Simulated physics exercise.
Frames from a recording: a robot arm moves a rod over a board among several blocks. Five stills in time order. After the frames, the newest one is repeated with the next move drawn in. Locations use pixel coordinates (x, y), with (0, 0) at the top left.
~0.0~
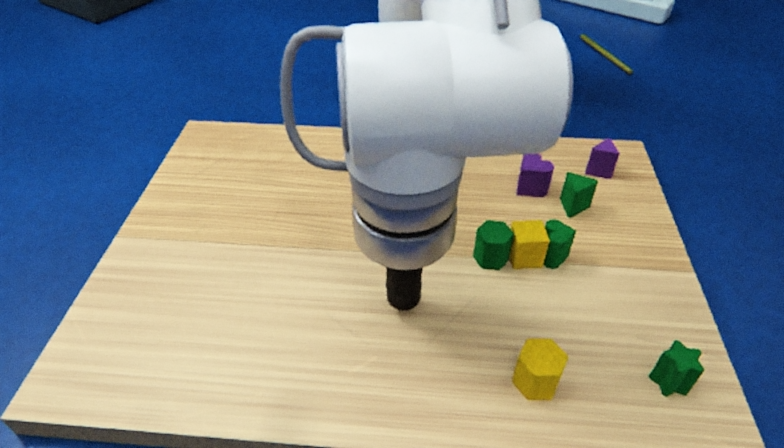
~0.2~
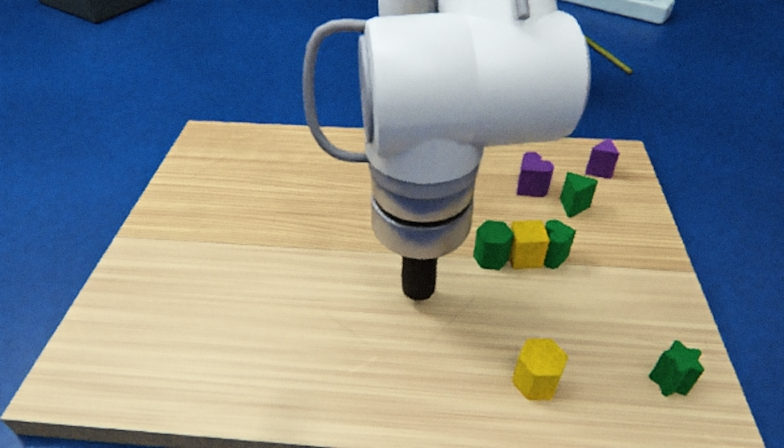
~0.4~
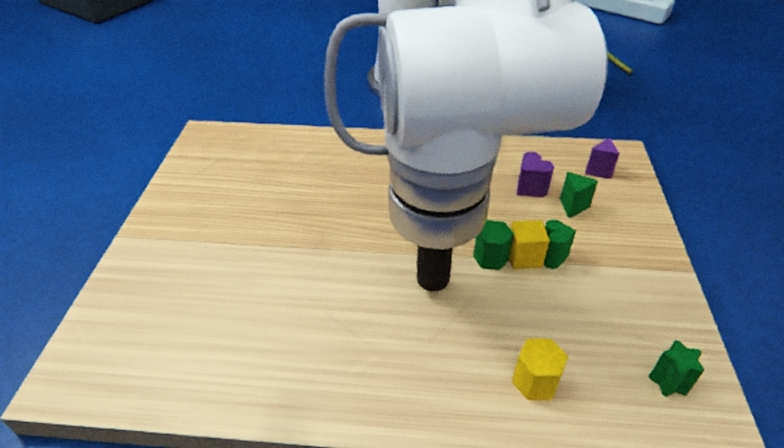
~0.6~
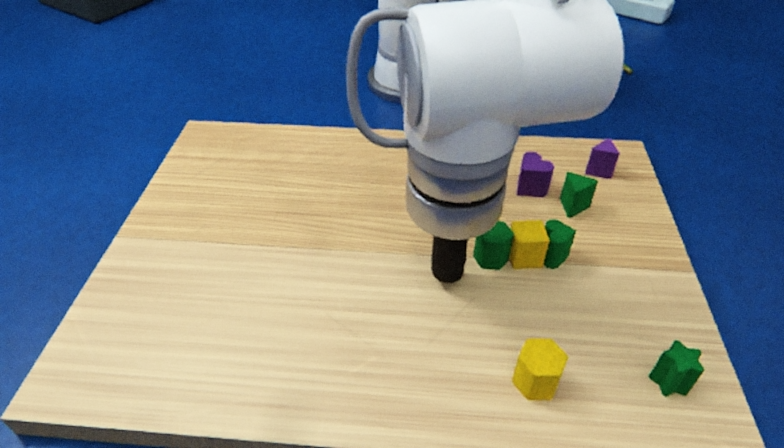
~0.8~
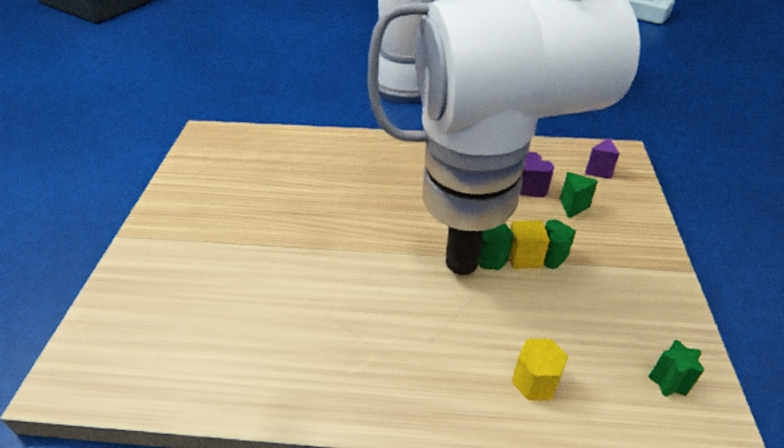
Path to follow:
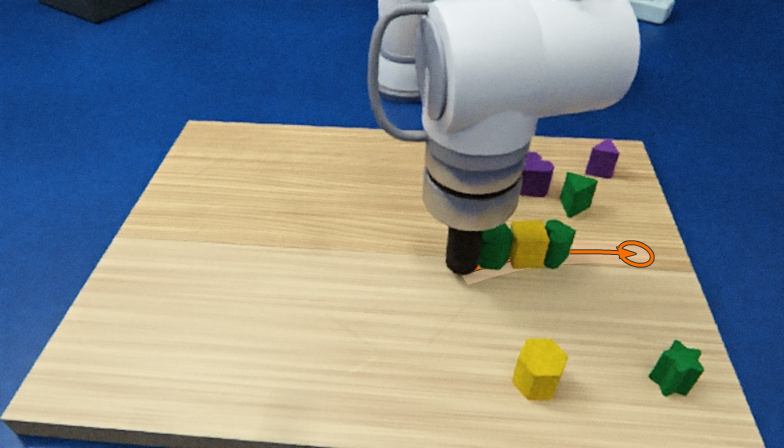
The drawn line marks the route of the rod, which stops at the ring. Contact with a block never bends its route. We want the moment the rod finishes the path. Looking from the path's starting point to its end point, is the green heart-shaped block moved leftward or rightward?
Gets pushed right.
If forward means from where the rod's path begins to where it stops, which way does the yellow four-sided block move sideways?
The yellow four-sided block is shifted sideways to the left, facing along the path from start to end.
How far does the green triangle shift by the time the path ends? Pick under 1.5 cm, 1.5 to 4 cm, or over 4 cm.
Displacement: Within 1.5 cm.
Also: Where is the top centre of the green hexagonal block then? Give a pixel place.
In the picture, that point is around (520, 209).
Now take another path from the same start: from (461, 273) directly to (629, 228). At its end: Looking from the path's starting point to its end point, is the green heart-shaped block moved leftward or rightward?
To the right.
Path on the board, from (461, 273) over (545, 254) to (636, 254).
The first path, step by step. One third of the way, rod (519, 249); green hexagonal block (518, 210), turned 70° anticlockwise; yellow four-sided block (554, 222), turned 30° clockwise; green heart-shaped block (582, 232), turned 30° clockwise.
Two thirds of the way, rod (579, 242); green hexagonal block (520, 209), turned 80° anticlockwise; yellow four-sided block (590, 205), turned 15° clockwise; green heart-shaped block (618, 234), turned 60° clockwise.
At the end, rod (640, 244); green hexagonal block (520, 209), turned 80° anticlockwise; yellow four-sided block (592, 204); green heart-shaped block (680, 245), turned 105° clockwise; green triangle in place.
